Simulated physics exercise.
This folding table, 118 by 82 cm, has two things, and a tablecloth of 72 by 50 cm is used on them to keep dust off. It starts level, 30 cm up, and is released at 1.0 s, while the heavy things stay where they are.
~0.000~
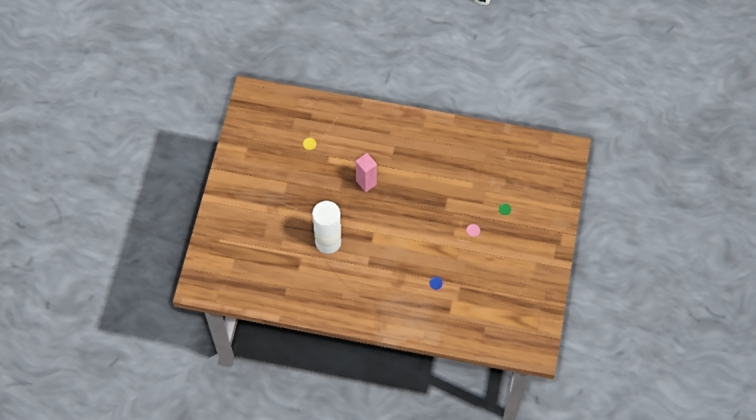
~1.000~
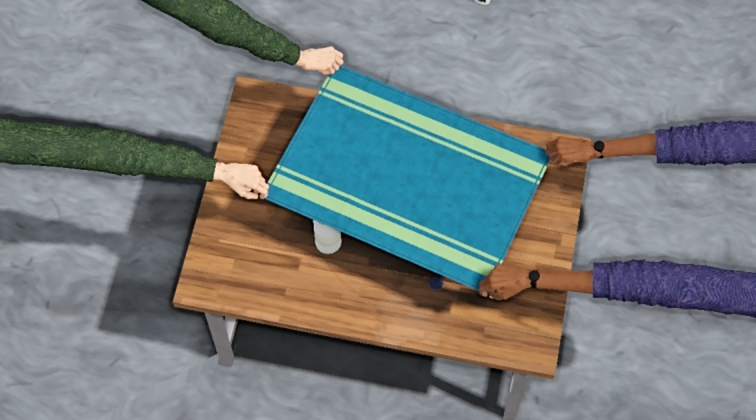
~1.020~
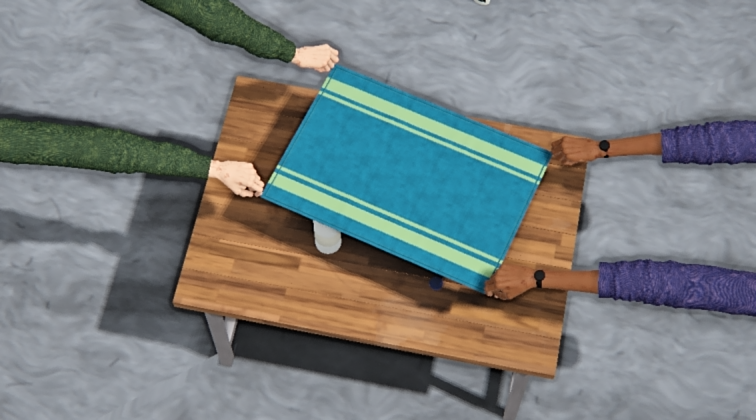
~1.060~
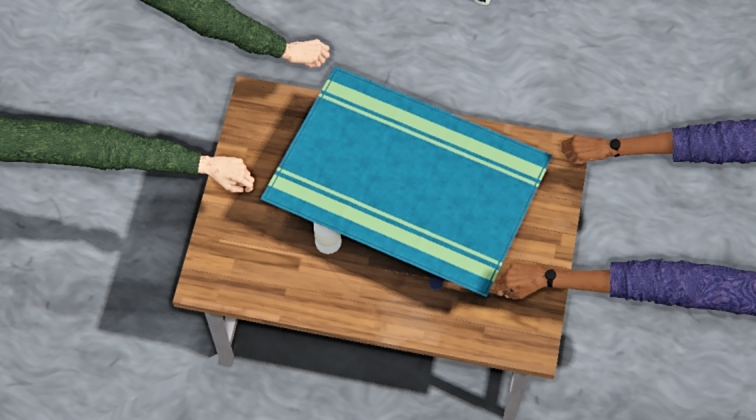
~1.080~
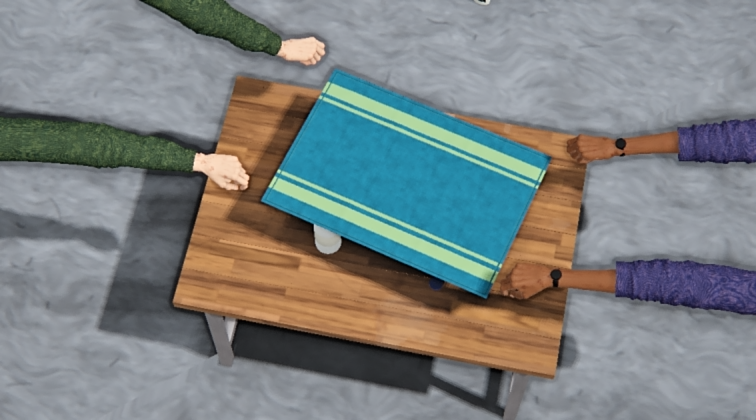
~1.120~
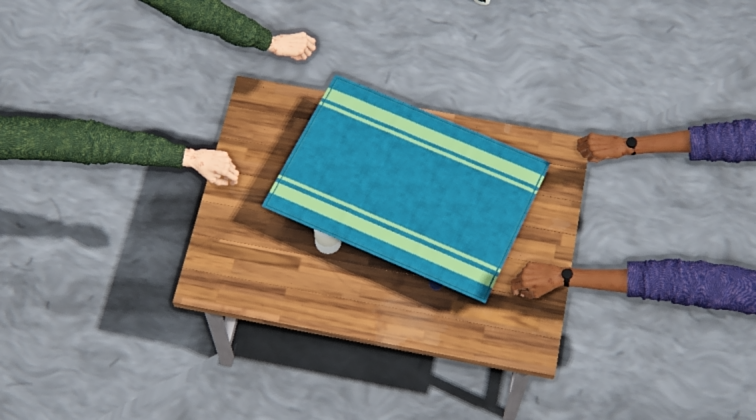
A blue tablecloth with pale green stripes is held level by four hands above a wooden table with a pink block and a white tin; the hands let go and draw back, and the cloth lowers slightly, still flat.
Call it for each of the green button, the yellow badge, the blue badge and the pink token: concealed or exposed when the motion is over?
The green button ends concealed, the yellow badge ends exposed, the blue badge ends concealed, the pink token ends concealed.
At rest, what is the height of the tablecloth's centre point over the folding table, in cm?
About 4 cm up.
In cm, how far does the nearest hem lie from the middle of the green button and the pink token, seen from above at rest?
About 4 cm, 9 cm.
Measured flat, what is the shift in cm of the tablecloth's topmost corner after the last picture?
Measured flat, the shift is around 8 centimetres.
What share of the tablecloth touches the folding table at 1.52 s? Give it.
Roughly 45 per cent of it.
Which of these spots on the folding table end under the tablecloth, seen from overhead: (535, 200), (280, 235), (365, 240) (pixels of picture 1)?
Check, spot by spot: Clear / clear / overlapped.
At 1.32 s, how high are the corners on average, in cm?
I'd put their mean height at around 4 cm.
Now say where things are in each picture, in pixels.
Green button (505, 209); yellow badge (309, 144); blue badge (436, 283); pink token (473, 230); pink block (366, 163), 14 cm tall; white tin (326, 213), 21 cm tall, in the first frame.
Tablecloth corners (260, 196) (335, 64) (553, 153) (487, 294); highest point 30 cm, lowest 30 cm, in the second frame.
Tablecloth corners (260, 197) (335, 64); highest point 30 cm, lowest 30 cm, in the third frame.
Tablecloth corners (261, 199) (335, 67); highest point 28 cm, lowest 28 cm, in the fourth frame.
Tablecloth corners (261, 201) (335, 69); highest point 27 cm, lowest 27 cm, in the fifth frame.
Tablecloth corners (262, 206) (336, 75) (550, 163) (485, 303); highest point 24 cm, lowest 23 cm, in the sixth frame.
By 1.3 s, 40 % of it is down, spanning 65 by 60 cm, above blue badge, green button, pink token.
By 1.5 s, 45 % of it is down, spanning 70 by 63 cm, above blue badge, green button, pink token.
By 1.7 s, 45 % of it is down, spanning 68 by 64 cm, above blue badge, green button, pink token.
By 1.9 s, 45 % of it is down, spanning 69 by 63 cm, above blue badge, green button, pink token.
By 2.7 s, 45 % of it is down, spanning 69 by 64 cm, above blue badge, green button, pink token.
